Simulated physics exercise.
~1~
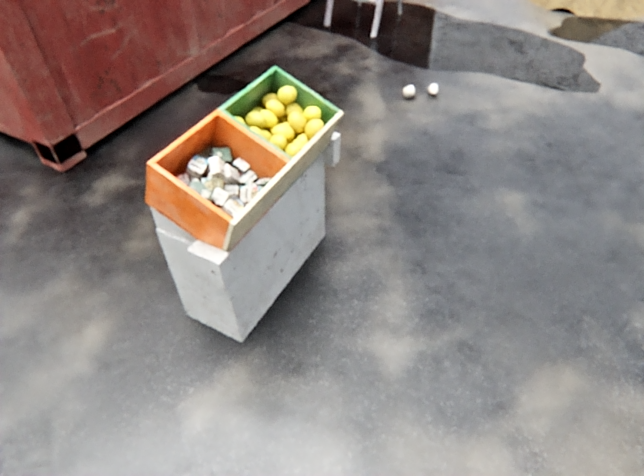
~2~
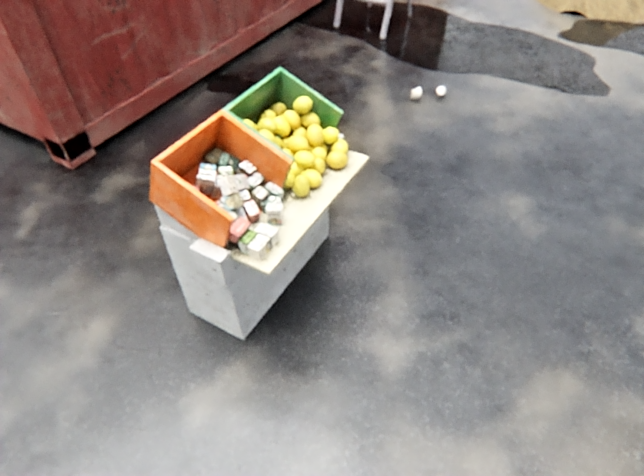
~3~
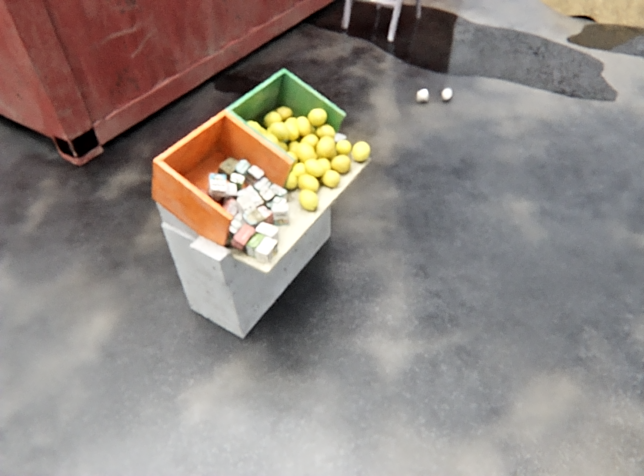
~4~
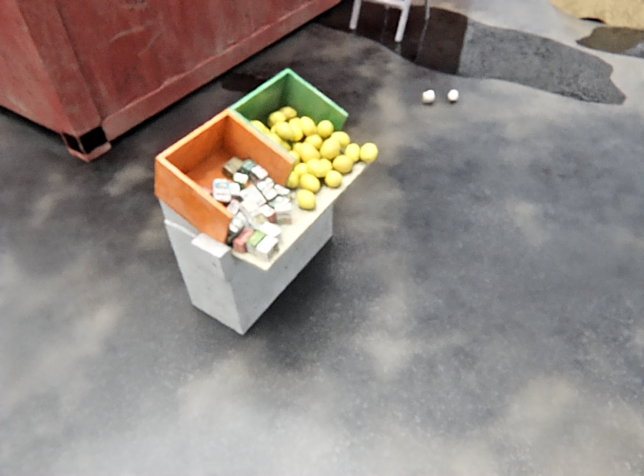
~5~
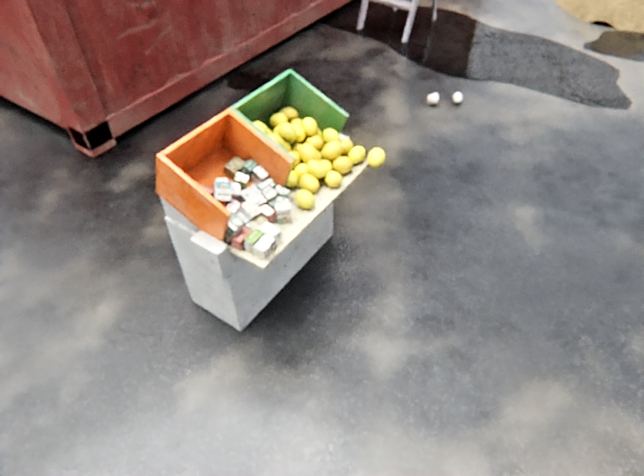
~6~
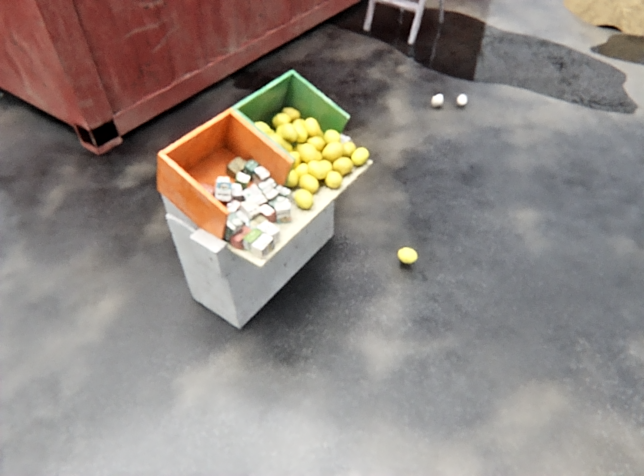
In this clip, a flap drops open along the front of an orange chute of small cartons and a green chute of lemons on a pale stand, and both loads slide forward onto it. One lemon rolls off the edge to the ground, while the rest stay put.
